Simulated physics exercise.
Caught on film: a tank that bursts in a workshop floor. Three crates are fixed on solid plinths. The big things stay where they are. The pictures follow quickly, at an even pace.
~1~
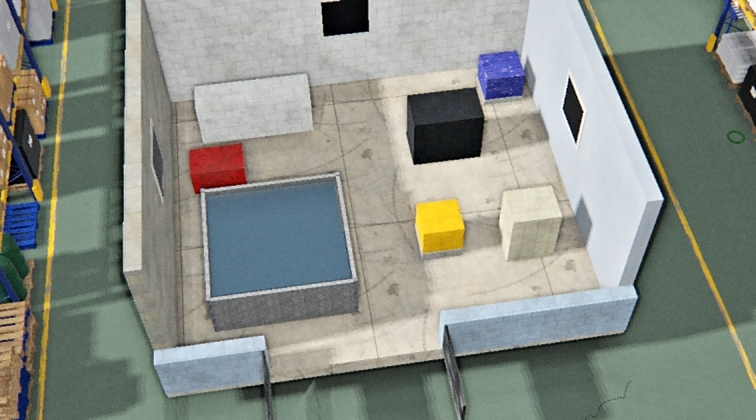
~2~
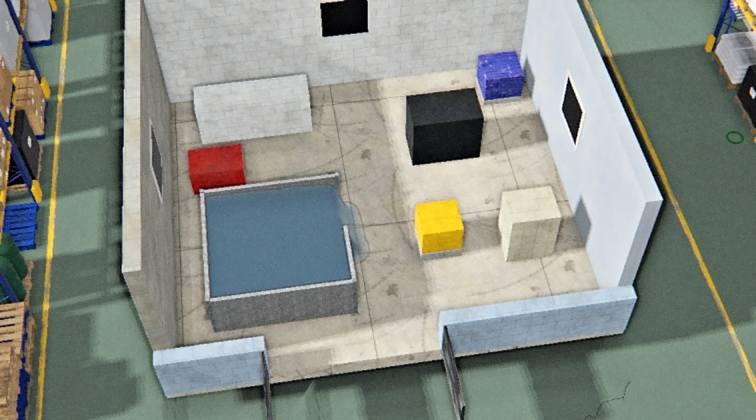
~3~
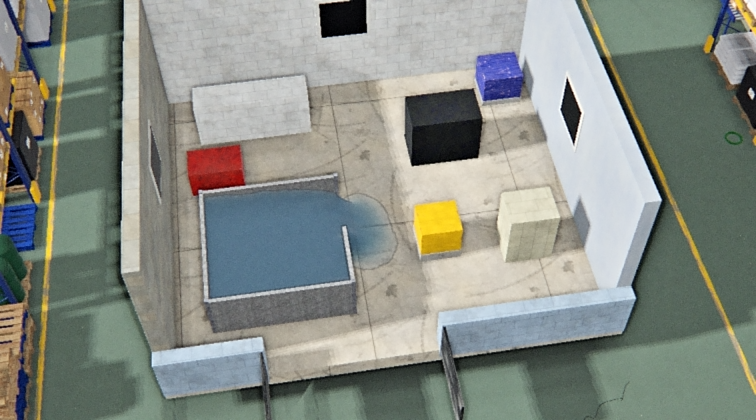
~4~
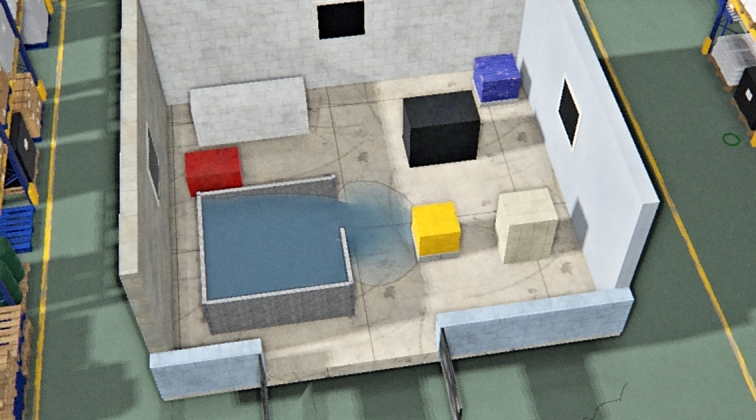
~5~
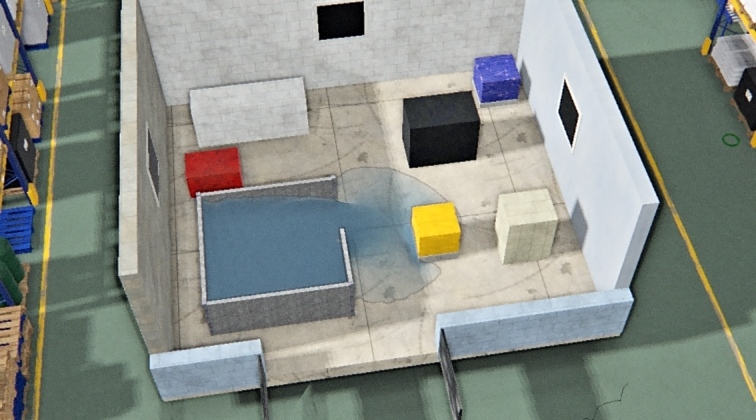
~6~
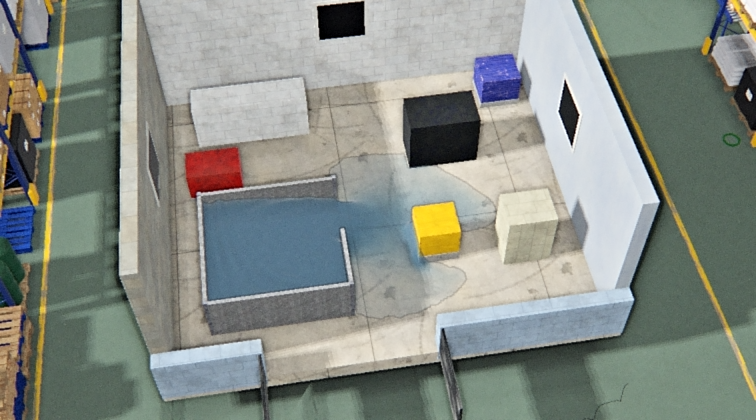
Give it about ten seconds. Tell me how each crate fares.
In the end: The red crate gets wet; the yellow crate gets wet; the blue crate gets wet.
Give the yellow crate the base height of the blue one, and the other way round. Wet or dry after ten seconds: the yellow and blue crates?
Yellow crate is wetted, blue crate ends up wet.
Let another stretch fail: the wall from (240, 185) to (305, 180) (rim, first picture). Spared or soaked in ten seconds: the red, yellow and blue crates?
My reading: Red gets wet, yellow is spared, blue ends up wet.
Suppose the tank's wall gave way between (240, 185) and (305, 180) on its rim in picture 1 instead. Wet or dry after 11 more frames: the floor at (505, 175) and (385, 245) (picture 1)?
In that order: Not flooded, no water.
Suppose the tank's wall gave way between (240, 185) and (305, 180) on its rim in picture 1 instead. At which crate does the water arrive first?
It is the red one.
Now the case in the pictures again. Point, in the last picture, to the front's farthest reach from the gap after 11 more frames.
I would point to (516, 69).
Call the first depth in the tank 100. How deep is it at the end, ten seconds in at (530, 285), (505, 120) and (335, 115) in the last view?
About 10, 12 and 12 per cent.
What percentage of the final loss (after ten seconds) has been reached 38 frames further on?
About 55 per cent.
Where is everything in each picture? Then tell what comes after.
The first frame shows still water in the water tank at (277, 237).
In the second frame, the front is at a hidden place, out from the gap at (341, 221).
In the third frame, the front is at (389, 252), out from the gap at (340, 224).
In the fourth frame, water pours out at (338, 227) and has run to a hidden place.
In the fifth frame, water pours out at (338, 228) and has run to a hidden place.
In the sixth frame, the front is at (487, 202), out from the gap at (338, 227).
A moment on, water covers 35 % of the floor; the red crate not reached, the yellow crate water round its plinth, the blue crate not reached.
Next, water covers 50 % of the floor; the red crate not reached, the yellow crate water round its plinth, the blue crate water round its plinth.
Then, water covers 65 % of the floor; the red crate not reached, the yellow crate water round its plinth, the blue crate water round its plinth.
Later, water covers 85 % of the floor; the red crate water round its plinth, the yellow crate water round its plinth, the blue crate water round its plinth.
In the end, water covers 100 % of the floor; the red crate was topped, the yellow crate was topped, the blue crate was topped.
